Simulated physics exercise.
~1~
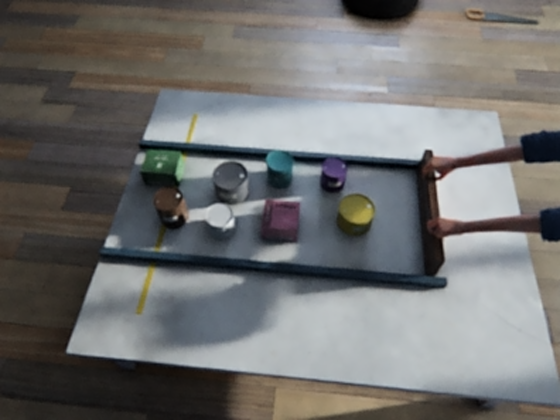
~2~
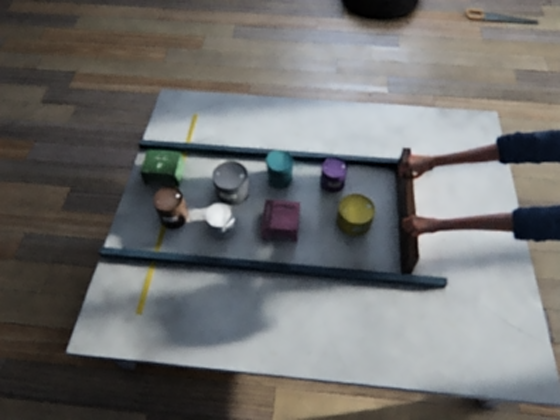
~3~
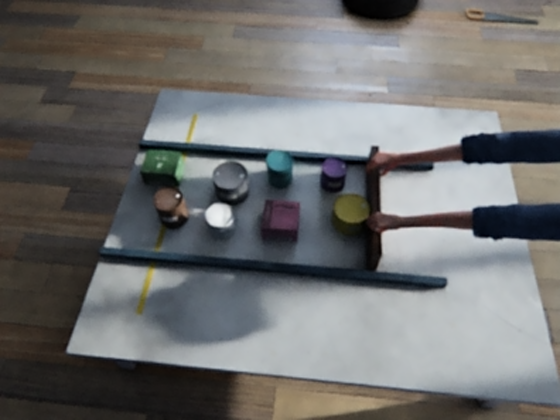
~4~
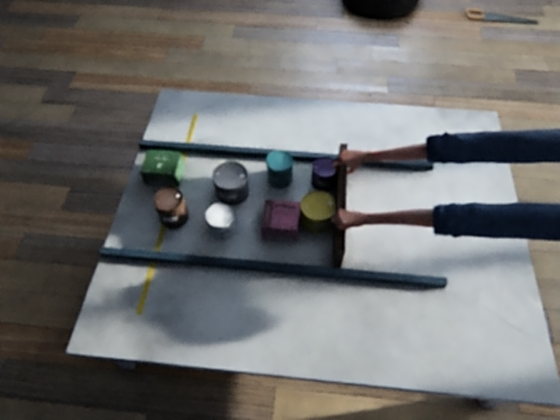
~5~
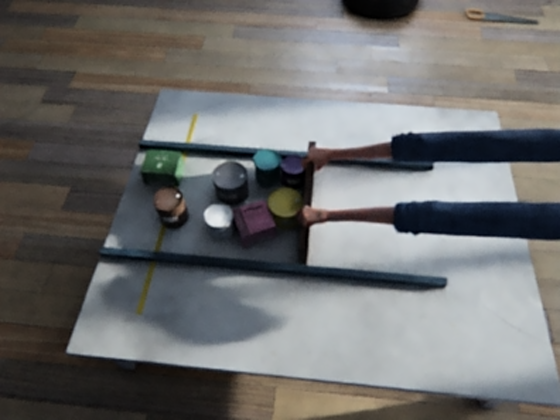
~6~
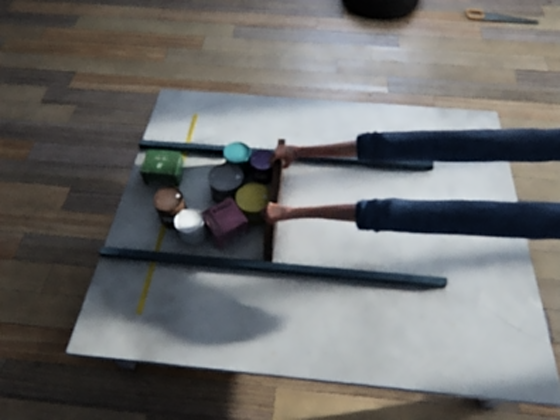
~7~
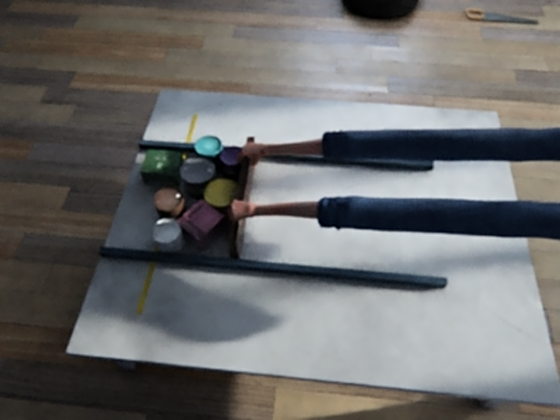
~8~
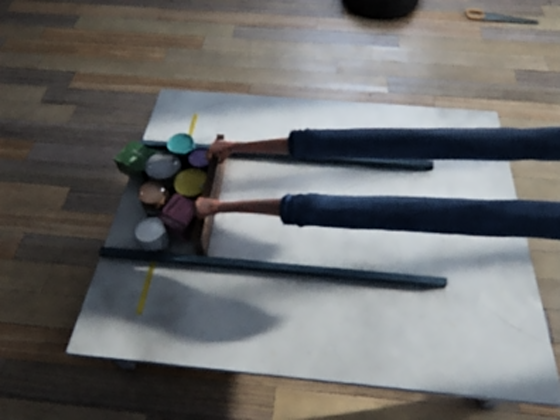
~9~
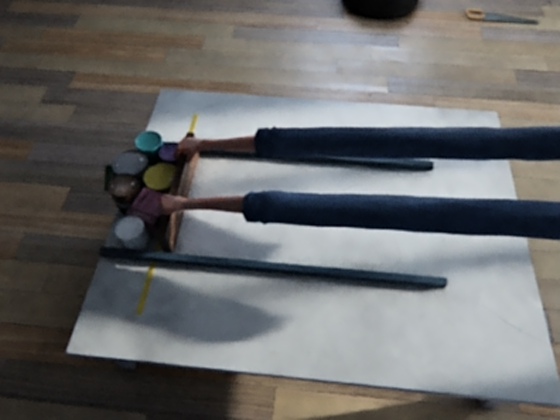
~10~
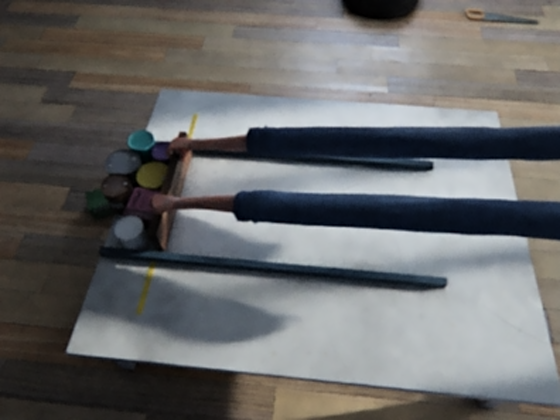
The clip shows two hands pushing an upright plank left between two battens on a low platform, gathering canisters, tubs and boxes into a tight cluster. The plank stops near the yellow tape, with the green box dropping off the left edge and the others crowded there.
